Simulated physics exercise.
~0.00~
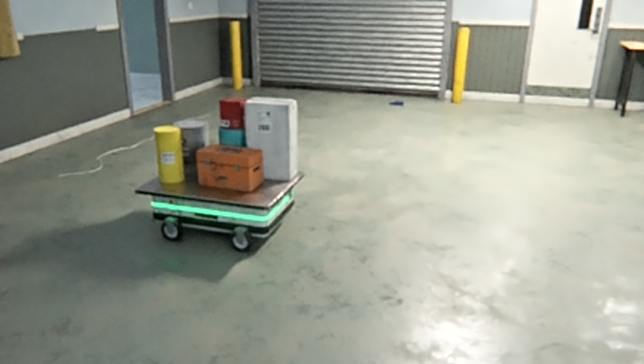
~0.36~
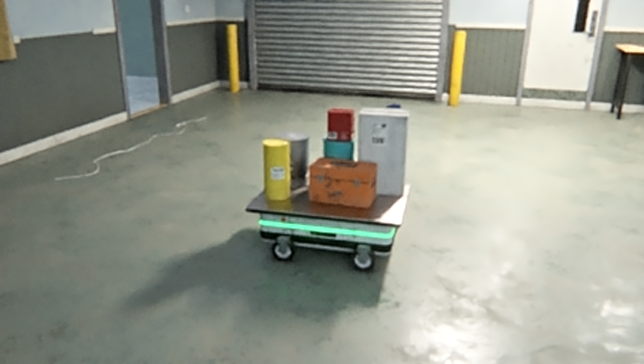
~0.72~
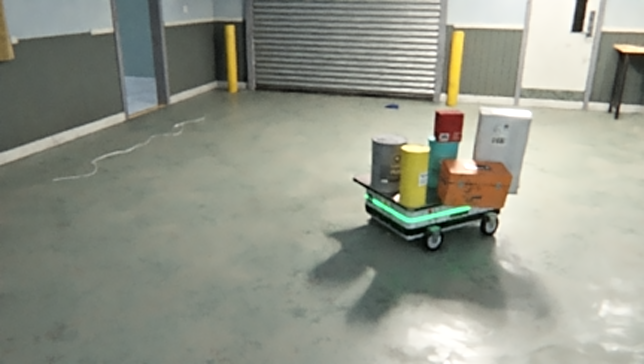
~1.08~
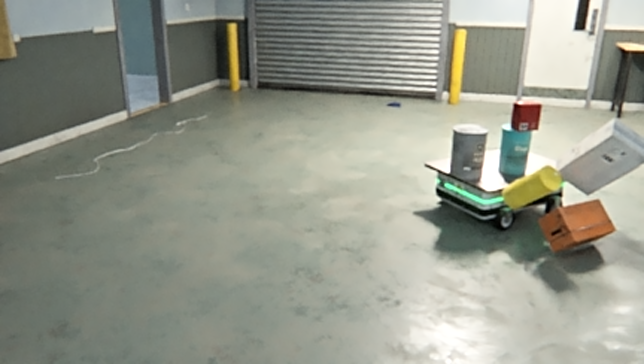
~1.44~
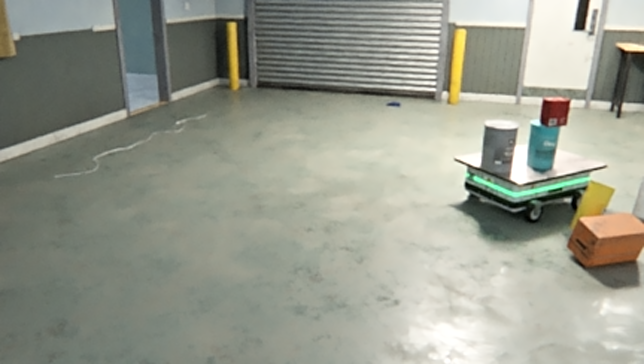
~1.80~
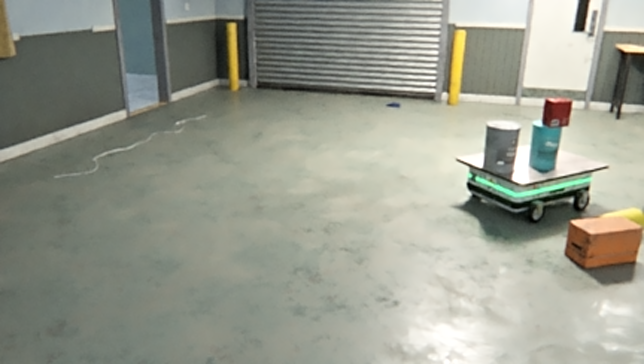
In a workshop with a roller shutter and yellow posts, a low cart with a glowing green strip stands loaded with a yellow canister, grey pail, red box, turquoise pail, orange toolbox and tall white box. It rolls to the right across the smooth floor, then curves away toward the right side of the room. As it turns, the toolbox, canister and white box tip and drop off the deck's right side. The cart comes to a stop while they settle on the floor. The grey pail and the turquoise pail, with the red box above it, remain upright aboard.
